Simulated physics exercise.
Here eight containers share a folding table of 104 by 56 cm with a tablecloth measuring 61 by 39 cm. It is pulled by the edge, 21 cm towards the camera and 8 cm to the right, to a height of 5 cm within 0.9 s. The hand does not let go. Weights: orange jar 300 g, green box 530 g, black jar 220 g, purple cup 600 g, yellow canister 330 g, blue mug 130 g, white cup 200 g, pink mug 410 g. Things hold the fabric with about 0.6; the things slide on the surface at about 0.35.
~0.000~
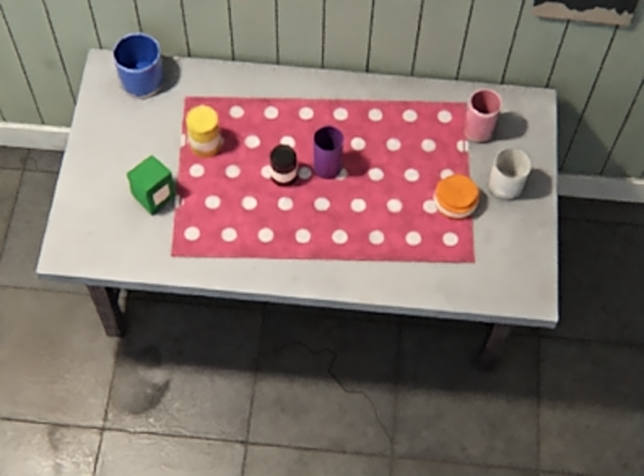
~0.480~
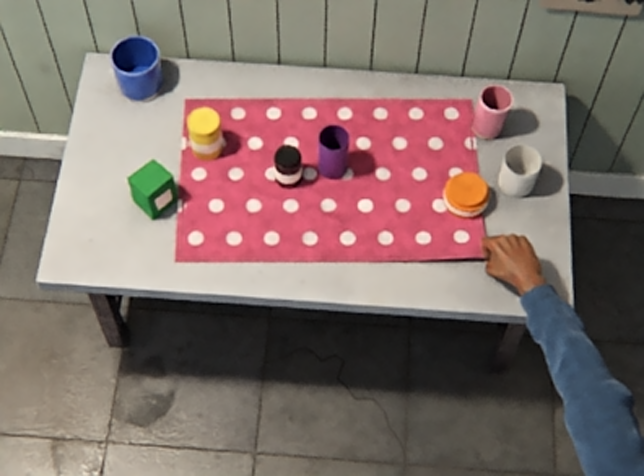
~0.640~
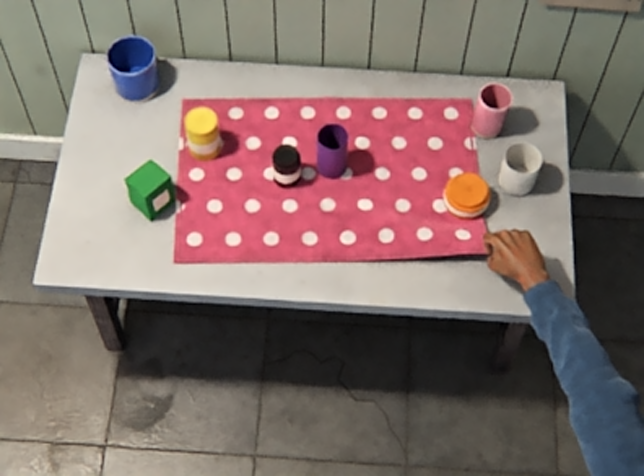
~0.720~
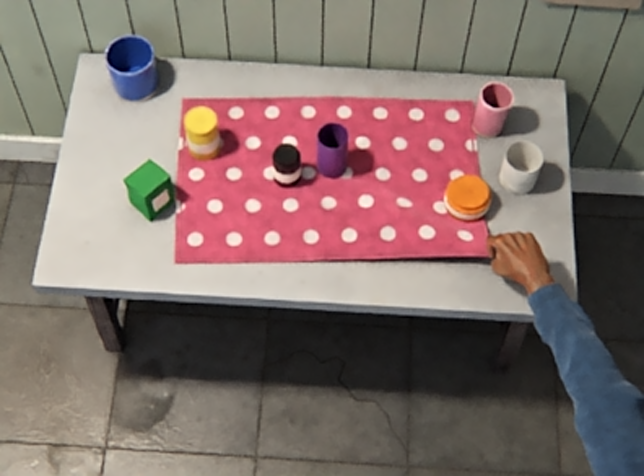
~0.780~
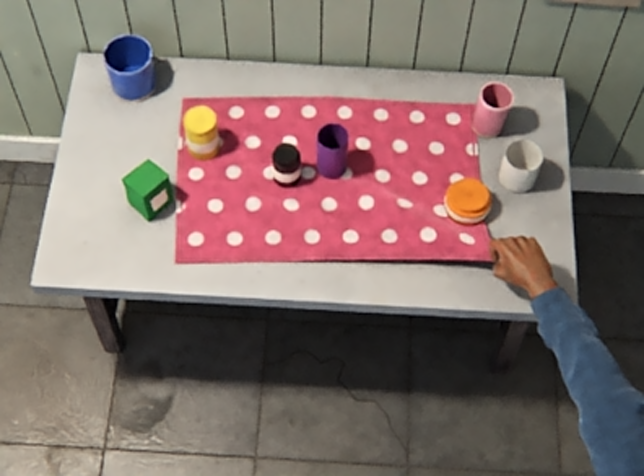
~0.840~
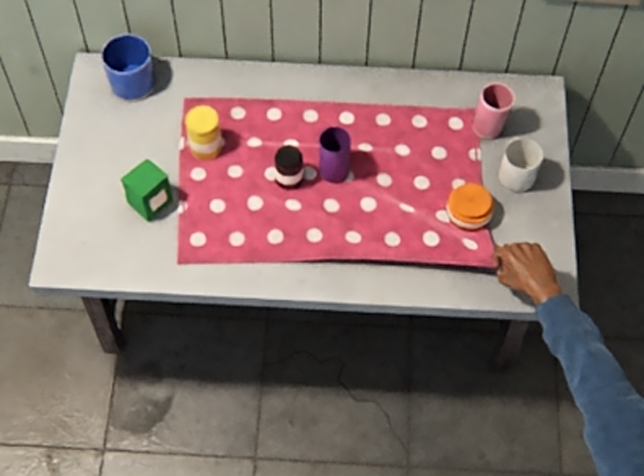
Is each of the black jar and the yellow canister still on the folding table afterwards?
The black jar remains up there, the yellow canister keeps to the top.
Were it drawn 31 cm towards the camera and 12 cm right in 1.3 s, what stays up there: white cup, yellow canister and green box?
Then: White cup stays up, yellow canister stays up, green box stays up.
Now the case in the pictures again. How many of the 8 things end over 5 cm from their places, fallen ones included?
I count 4.
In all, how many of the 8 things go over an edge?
0 of them.
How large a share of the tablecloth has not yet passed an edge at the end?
Some 80 per cent of it.
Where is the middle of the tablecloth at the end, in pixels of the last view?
Around (394, 242).
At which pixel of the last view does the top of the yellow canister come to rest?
Near (280, 157).
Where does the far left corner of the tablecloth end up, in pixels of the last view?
Around (274, 130).
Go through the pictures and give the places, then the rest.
In the first frame, black jar (283, 153); yellow canister (202, 119); tablecloth corners (171, 256) (185, 97) (474, 262).
In the second frame, tablecloth corners (175, 262) (185, 99); grip (487, 258).
In the third frame, orange jar (469, 189); tablecloth corners (174, 263) (182, 99); grip (490, 254).
In the fourth frame, orange jar (470, 191); tablecloth corners (175, 263) (182, 99); grip (493, 257).
In the fifth frame, orange jar (470, 194); tablecloth corners (175, 263) (183, 98); grip (495, 261).
In the sixth frame, black jar (289, 154); yellow canister (202, 119); tablecloth corners (177, 264) (185, 98); grip (499, 267).
After 1.0 s, 100 % of the tablecloth is still over the top; black jar 7 cm off its start, yellow canister 6 cm off its start, orange jar 10 cm off its start.
After 1.2 s, 95 % of the tablecloth is still over the top; black jar 13 cm off its start, yellow canister 11 cm off its start, orange jar 18 cm off its start.
After 1.4 s, 90 % of the tablecloth is still over the top; black jar 17 cm off its start at (347, 205), yellow canister 15 cm off its start at (263, 149), orange jar 24 cm off its start at (527, 285).
After 1.5 s, 85 % of the tablecloth is still over the top; black jar 20 cm off its start, yellow canister 17 cm off its start, orange jar 28 cm off its start.
After 3.1 s, 80 % of the tablecloth is still over the top; black jar 21 cm off its start at (359, 219), yellow canister 18 cm off its start at (280, 157), orange jar 30 cm off its start at (540, 320), purple cup 25 cm off its start at (418, 219).
